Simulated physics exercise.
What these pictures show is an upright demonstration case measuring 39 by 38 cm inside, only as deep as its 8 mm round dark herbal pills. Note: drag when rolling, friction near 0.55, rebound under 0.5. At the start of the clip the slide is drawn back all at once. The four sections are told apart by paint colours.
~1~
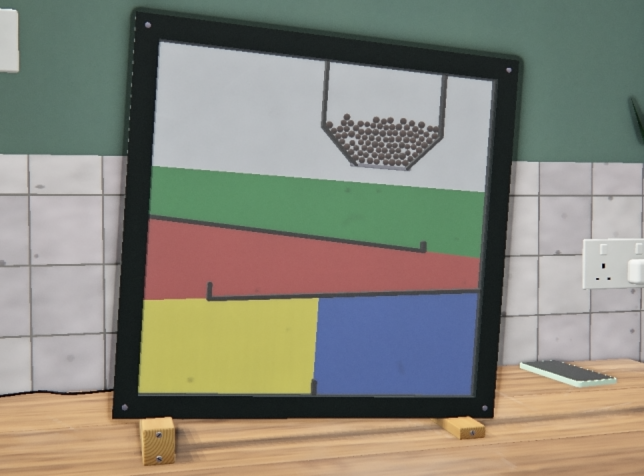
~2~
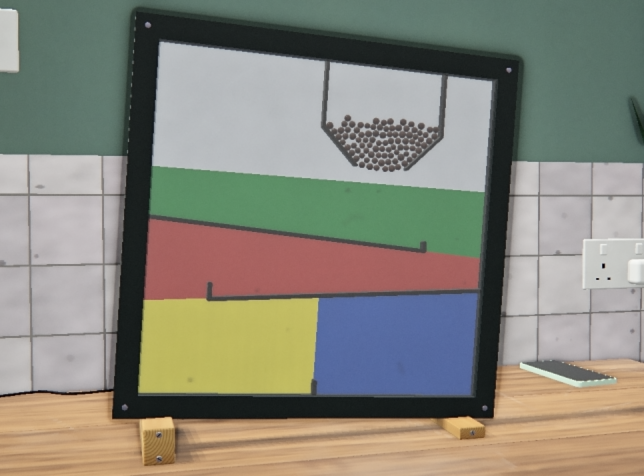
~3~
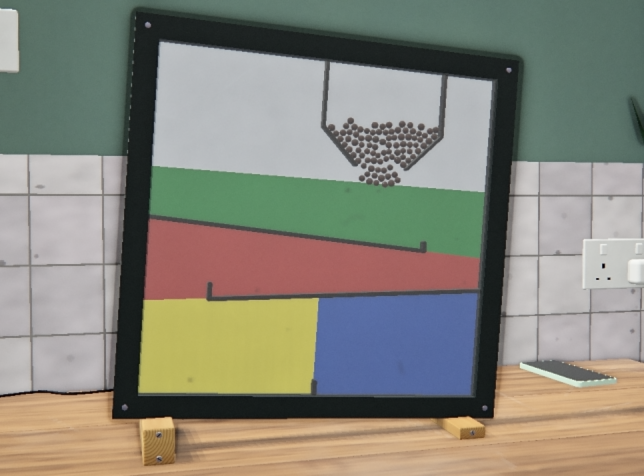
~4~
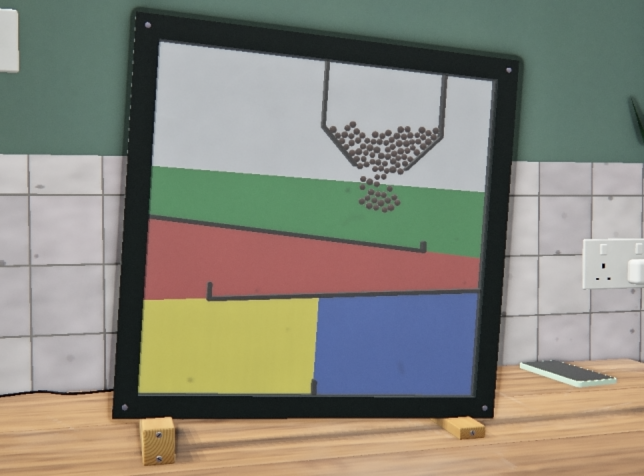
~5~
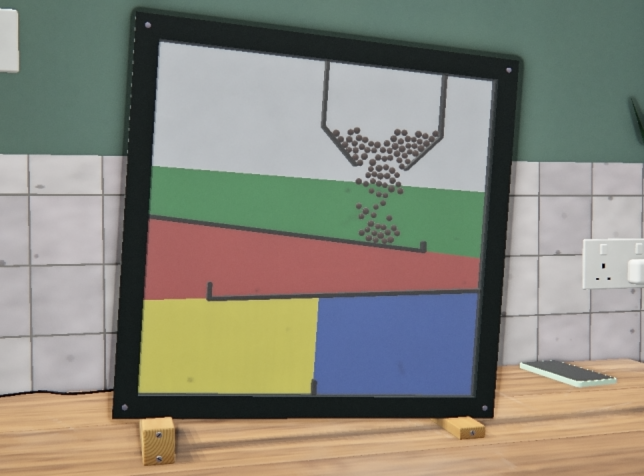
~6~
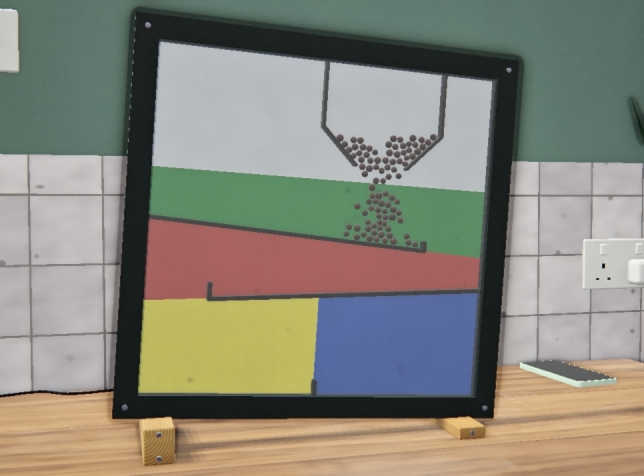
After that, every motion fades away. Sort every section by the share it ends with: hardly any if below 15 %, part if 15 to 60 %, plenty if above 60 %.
Red section: Part; blue section: Hardly any; green section: Plenty; yellow section: Hardly any.
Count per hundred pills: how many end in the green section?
Some 75 percent.
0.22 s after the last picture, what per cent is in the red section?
Share: Near 5 %.
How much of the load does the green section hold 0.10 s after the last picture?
About 85 per cent.
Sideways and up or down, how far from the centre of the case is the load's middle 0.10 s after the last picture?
7 cm right, 2 cm above.
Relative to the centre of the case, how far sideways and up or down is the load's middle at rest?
The middle sits around 7 cm right of it and 2 cm below it.
Then, 0.10 s after the last picture, the pills' middle is 7 cm right of and 2 cm above the centre; green 85 %.
Then, 0.22 s after the last picture, the pills' middle is 6 cm right of and level with the centre; red 5 %, green 95 %.
Then, 0.45 s after the last picture, the pills' middle is 7 cm right of and 1 cm below the centre; red 20 %, green 80 %.
All still 1.4 s after it, red 25 %, blue 0 %, green 75 %, yellow 0 %.
